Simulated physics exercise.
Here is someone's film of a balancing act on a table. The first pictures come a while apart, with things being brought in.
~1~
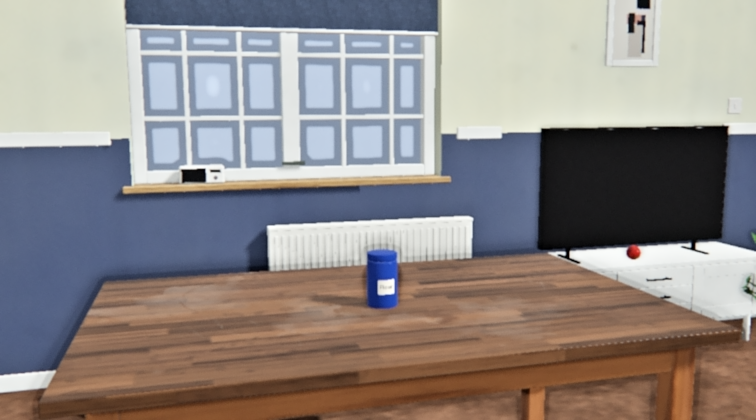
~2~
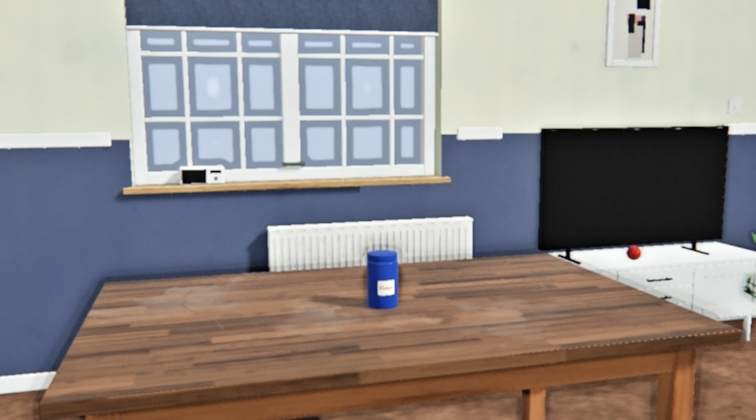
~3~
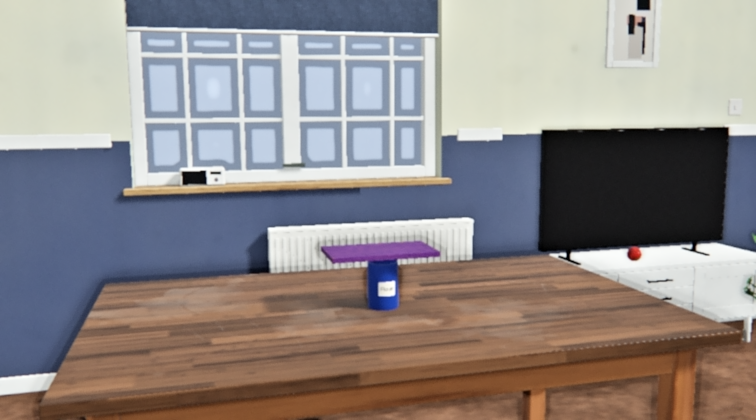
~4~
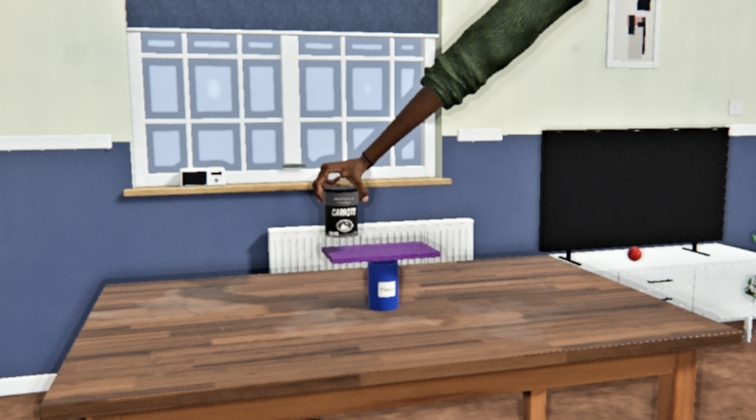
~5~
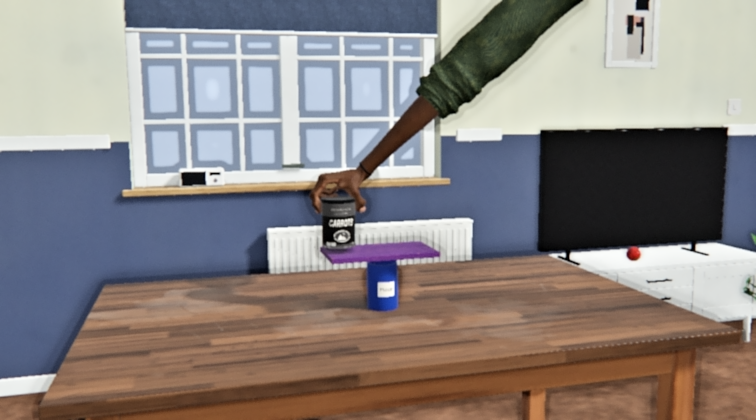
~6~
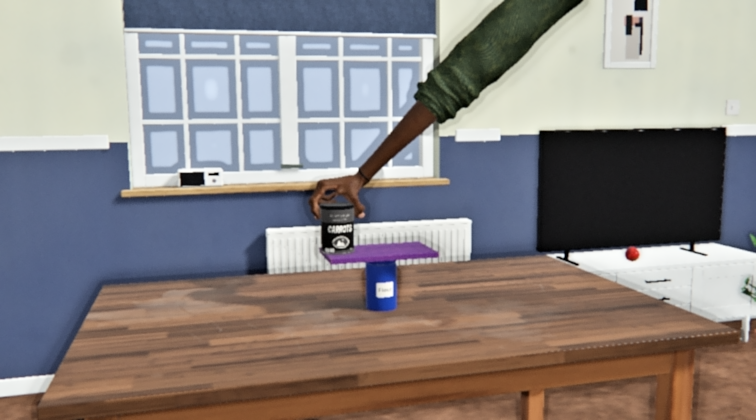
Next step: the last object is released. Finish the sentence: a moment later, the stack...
It topples.
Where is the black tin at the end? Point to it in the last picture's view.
The object winds up at approximately (281, 297).
Then, 0.40 s past the last view, black tin now fallen; purple board on its side.
Then, 0.70 s past the last view, purple board now fallen.
Finally, fallen, purple board and black tin; blue jar still in place. Final places as the last picture's camera would see them, black tin near (281, 297). The stack gives way.
